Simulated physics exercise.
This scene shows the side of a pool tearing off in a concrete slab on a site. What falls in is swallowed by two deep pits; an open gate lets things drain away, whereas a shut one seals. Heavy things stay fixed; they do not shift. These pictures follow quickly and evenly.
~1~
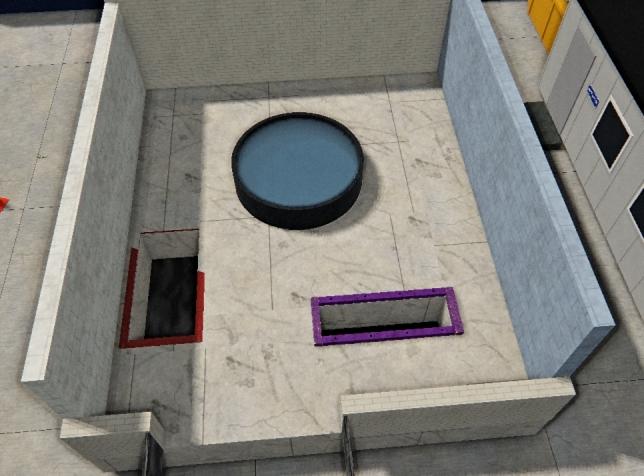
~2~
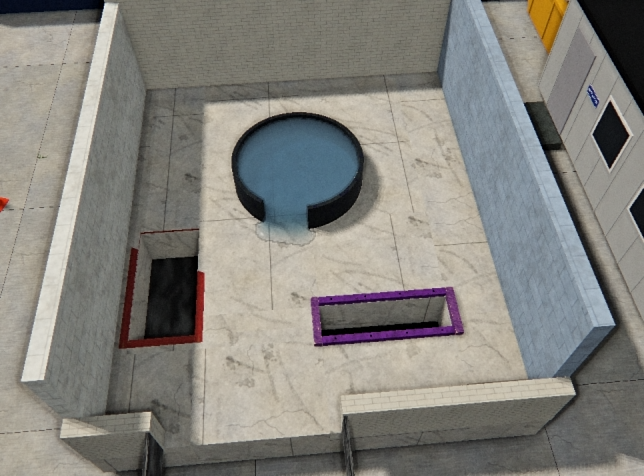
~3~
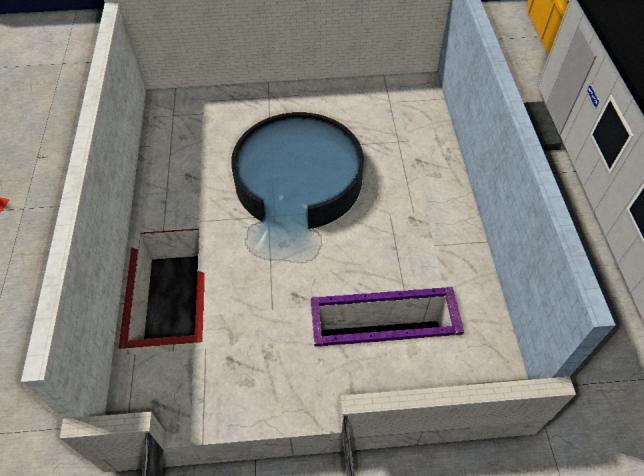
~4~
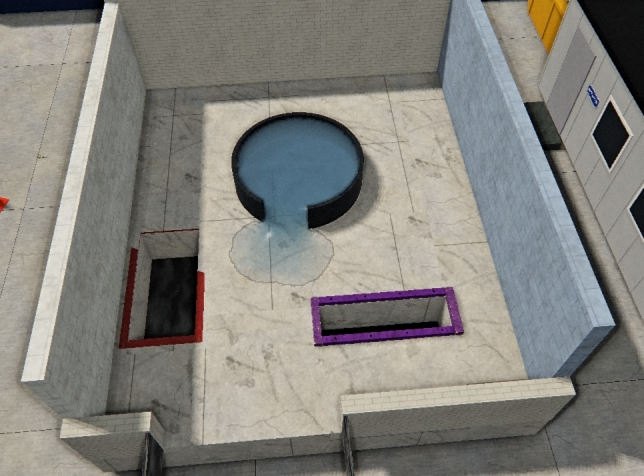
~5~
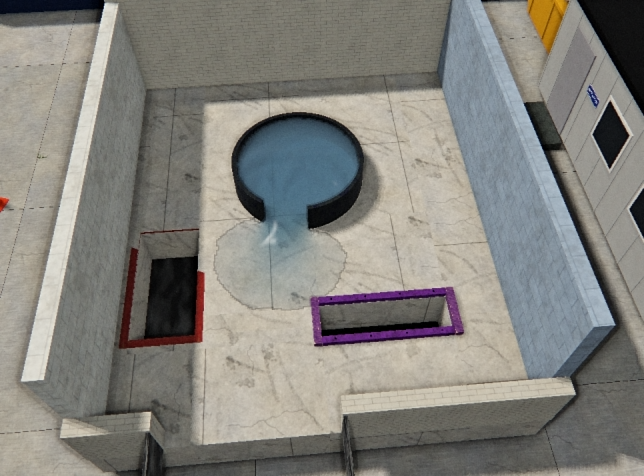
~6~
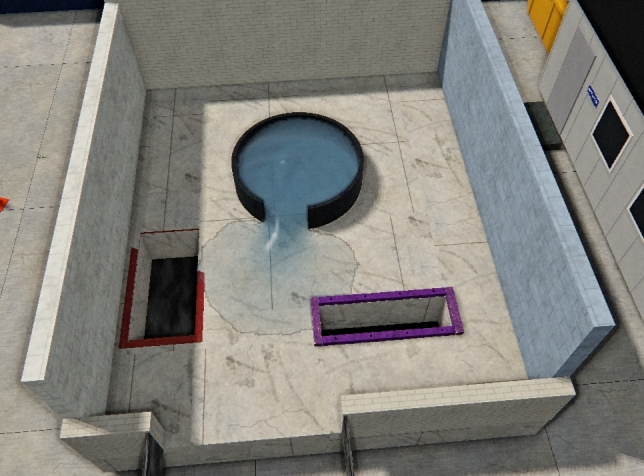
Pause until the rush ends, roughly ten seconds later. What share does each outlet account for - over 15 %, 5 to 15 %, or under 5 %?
Breakdown: The gate accounts for over 15 %; the red pit accounts for over 15 %; the purple pit accounts for under 5 %.
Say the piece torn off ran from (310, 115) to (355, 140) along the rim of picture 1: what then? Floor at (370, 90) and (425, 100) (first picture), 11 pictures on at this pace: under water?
Lab note, in order - inundated; inundated.
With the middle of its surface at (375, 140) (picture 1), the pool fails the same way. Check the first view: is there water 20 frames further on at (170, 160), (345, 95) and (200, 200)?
Checking the three spots, I get high and dry, high and dry, high and dry.
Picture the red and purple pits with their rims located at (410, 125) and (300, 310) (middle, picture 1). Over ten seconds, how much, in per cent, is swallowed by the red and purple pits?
Red 0 %; purple 30 %.
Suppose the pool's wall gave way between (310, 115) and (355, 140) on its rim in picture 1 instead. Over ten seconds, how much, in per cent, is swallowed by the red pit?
Share recorded - red: 10 %.
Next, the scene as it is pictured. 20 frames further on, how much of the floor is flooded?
Share estimate: About 30 per cent.
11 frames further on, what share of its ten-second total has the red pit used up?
Roughly 25 %.
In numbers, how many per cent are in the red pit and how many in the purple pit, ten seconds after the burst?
In order, near 20 and 2 in a hundred.
A moment on, water covers 20 % of the floor; the gate 0 %, the red pit 1 %, the purple pit 0 %.
Next, water covers 25 % of the floor; the gate 5 %, the red pit 5 %, the purple pit 1 %.
Then, water covers 30 % of the floor; the gate 14 %, the red pit 8 %, the purple pit 2 %.
Later, water covers 30 % of the floor; the gate 26 %, the red pit 14 %, the purple pit 3 %.
In the end, water covers 35 % of the floor; the gate 36 %, the red pit 19 %, the purple pit 3 %.
